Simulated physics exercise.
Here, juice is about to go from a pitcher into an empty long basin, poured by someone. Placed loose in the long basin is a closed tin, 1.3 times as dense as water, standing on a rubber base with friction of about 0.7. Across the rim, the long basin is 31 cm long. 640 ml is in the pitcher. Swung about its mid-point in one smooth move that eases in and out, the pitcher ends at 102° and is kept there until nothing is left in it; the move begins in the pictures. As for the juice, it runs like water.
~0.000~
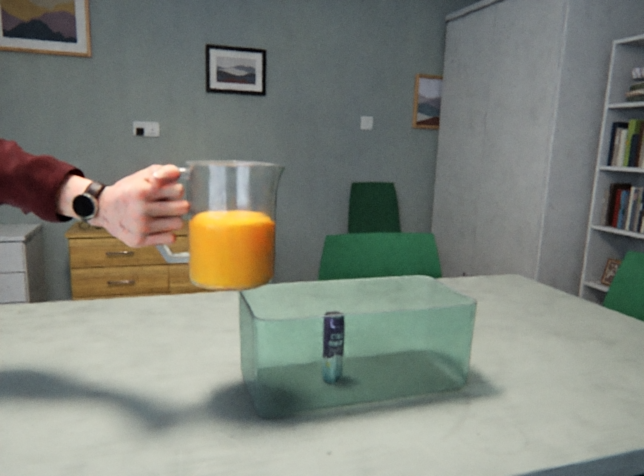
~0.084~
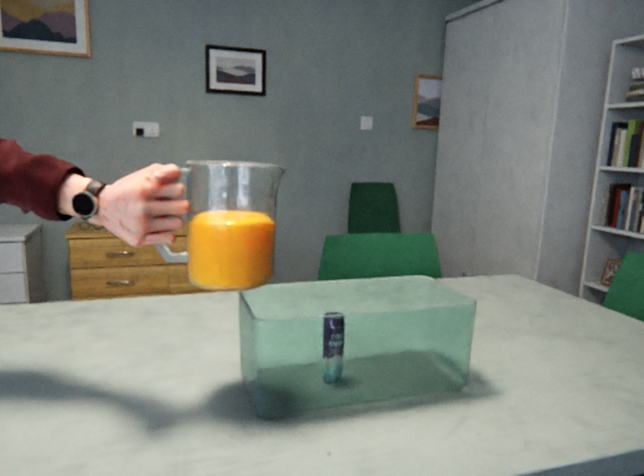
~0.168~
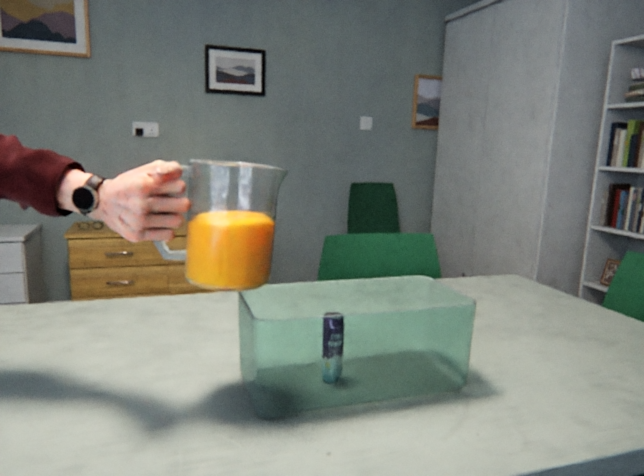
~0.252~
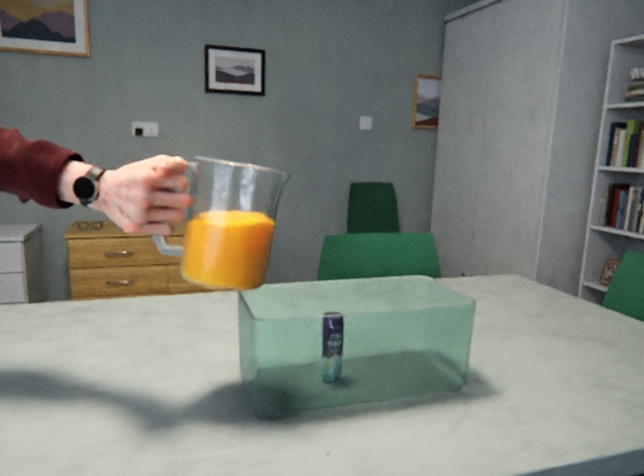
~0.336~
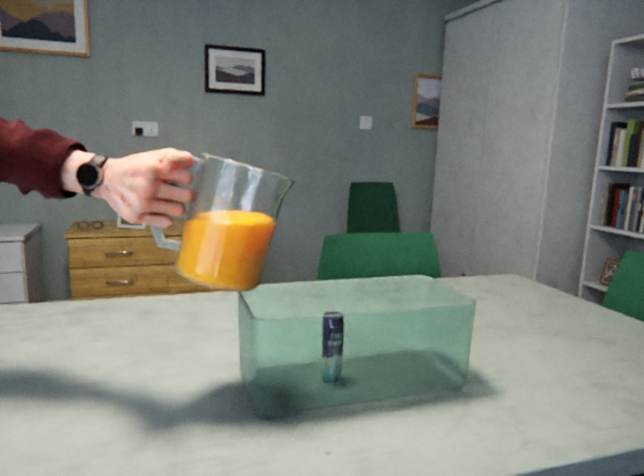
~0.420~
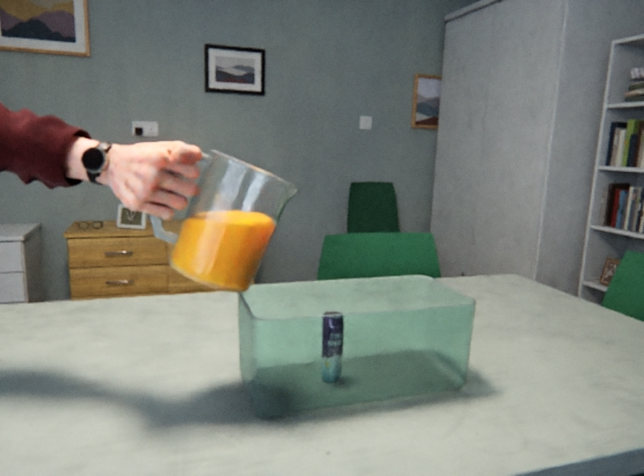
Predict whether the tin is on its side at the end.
It tilts over.
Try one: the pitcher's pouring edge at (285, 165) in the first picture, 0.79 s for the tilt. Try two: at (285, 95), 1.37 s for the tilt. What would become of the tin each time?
In the first try it comes down; in the second it remains standing.
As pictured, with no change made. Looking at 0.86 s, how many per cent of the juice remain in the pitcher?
Close to 96 percent of the liquid remains at that time.
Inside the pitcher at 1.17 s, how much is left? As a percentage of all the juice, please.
46 per cent or so.
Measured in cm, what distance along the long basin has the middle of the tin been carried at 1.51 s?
Around 3 cm.
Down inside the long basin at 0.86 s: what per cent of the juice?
0 %, give or take.
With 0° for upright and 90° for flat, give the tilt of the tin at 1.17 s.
The tilt comes to near 0°.
Then, 0.86 s in, the tilt is 70° and 96 per cent is still to pour; the tin stands where it began.
Then, 1.17 s in, the tilt is 97° and 46 per cent is still to pour; the tin stands where it began.
Then, 1.51 s in, the tilt is 102° and 8 per cent is still to pour; the tin leans 38°.
Then, 1.87 s in, the tilt is 102° and 1 per cent is still to pour; the tin lies on its side.
Finally, the tin lies on its side.
